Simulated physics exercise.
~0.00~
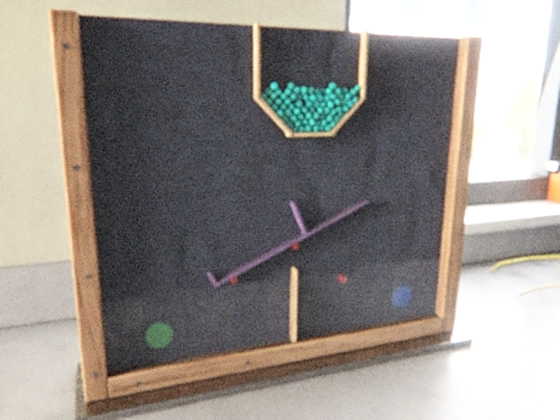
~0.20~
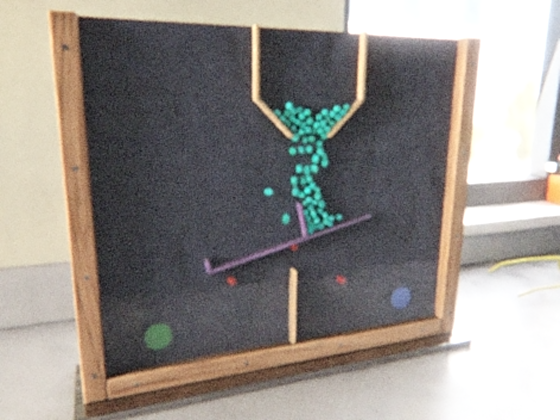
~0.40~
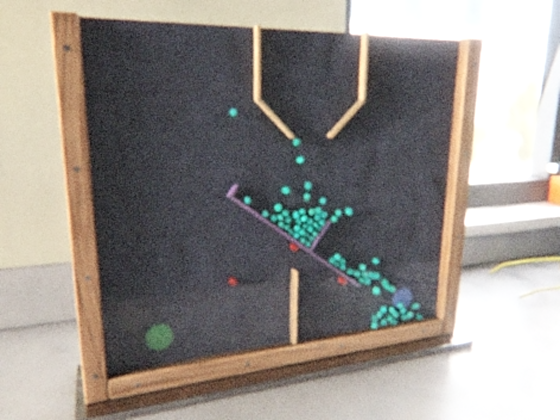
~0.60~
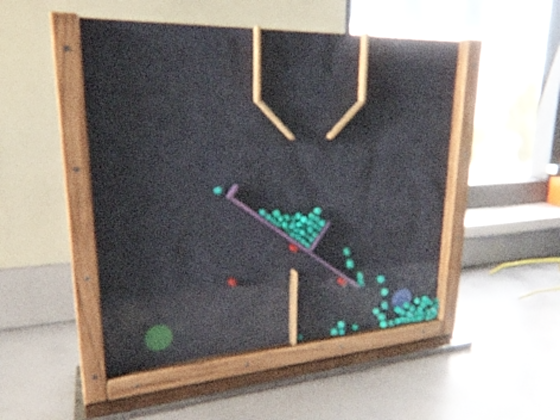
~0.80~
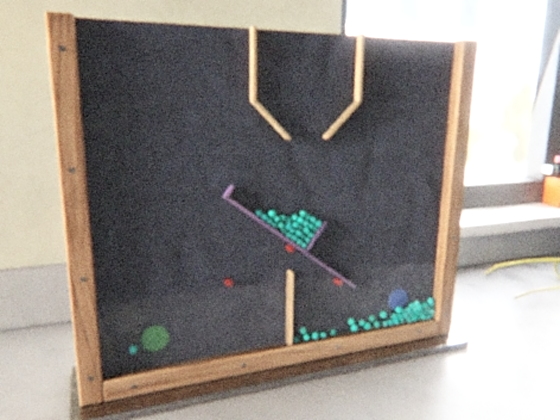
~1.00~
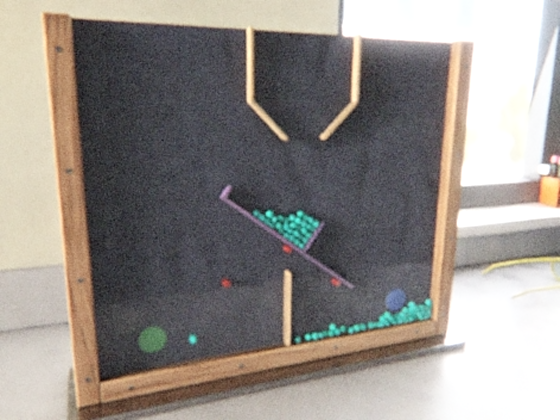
In an upright drop box, turquoise beads pouring from a hopper, tipping a purple tray rightward, and settling between tray and blue-sticker bin.
